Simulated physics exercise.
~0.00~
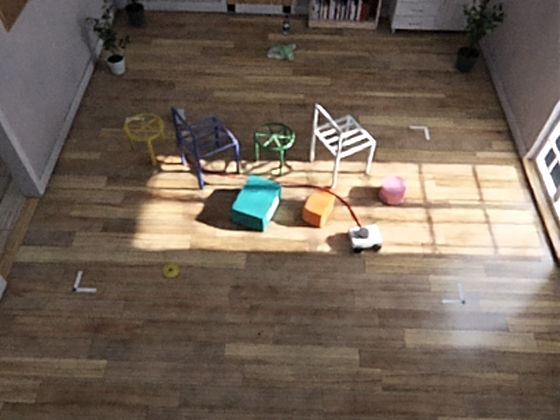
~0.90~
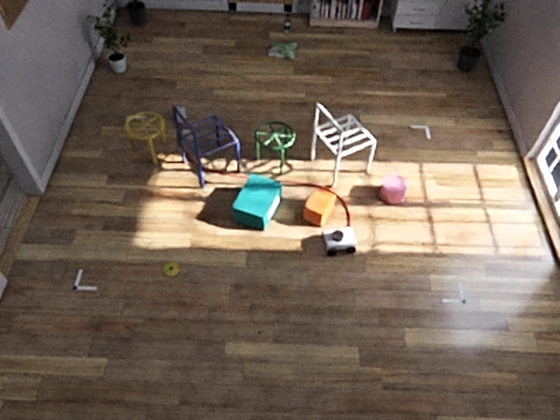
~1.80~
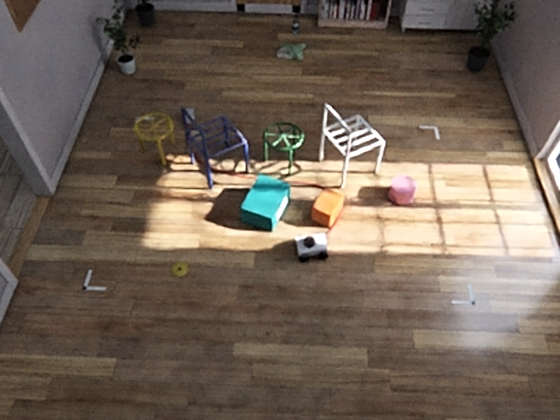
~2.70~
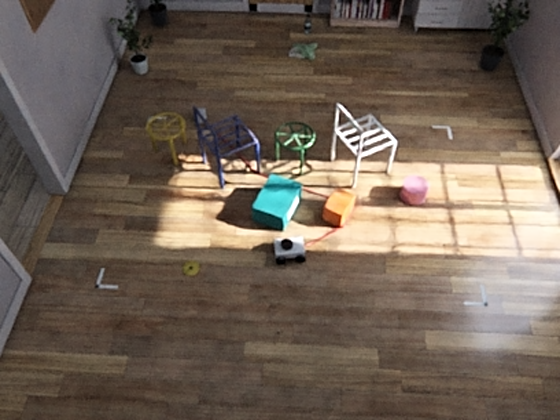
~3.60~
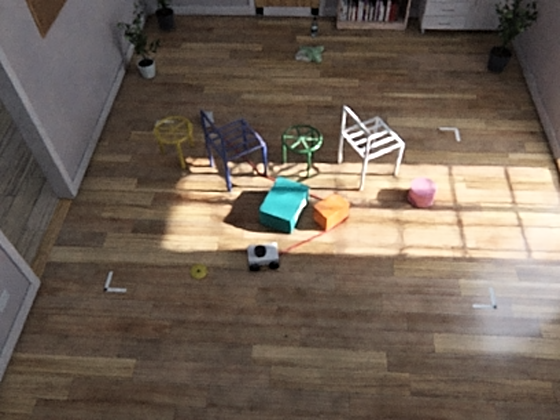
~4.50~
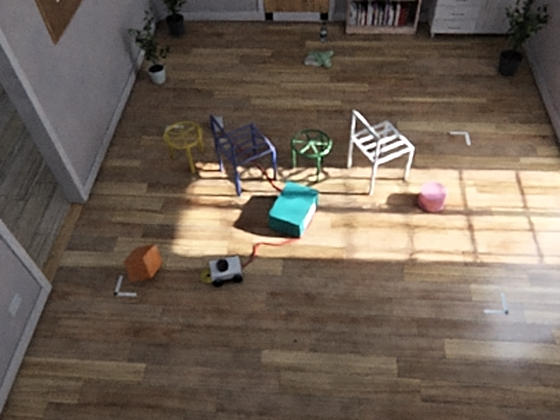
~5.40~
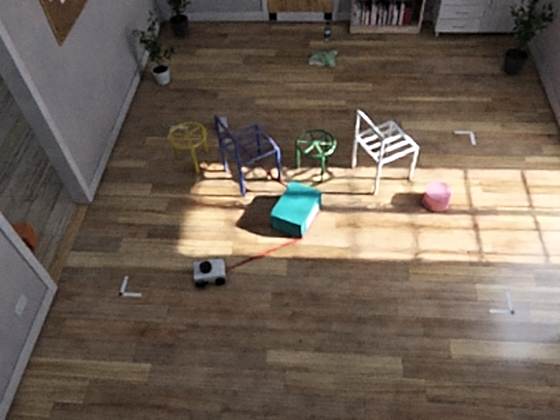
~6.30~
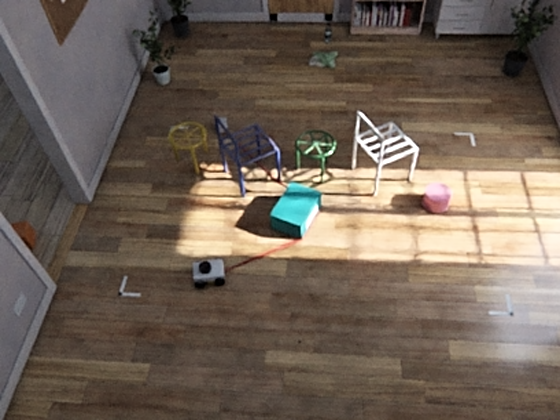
In the video, a small wheeled cart trailing a red lead rolls left across a wooden floor, past chairs, stools and a teal box. The orange crate is swept left toward the doorway, and the cart stops near the left side, the other furniture still standing.
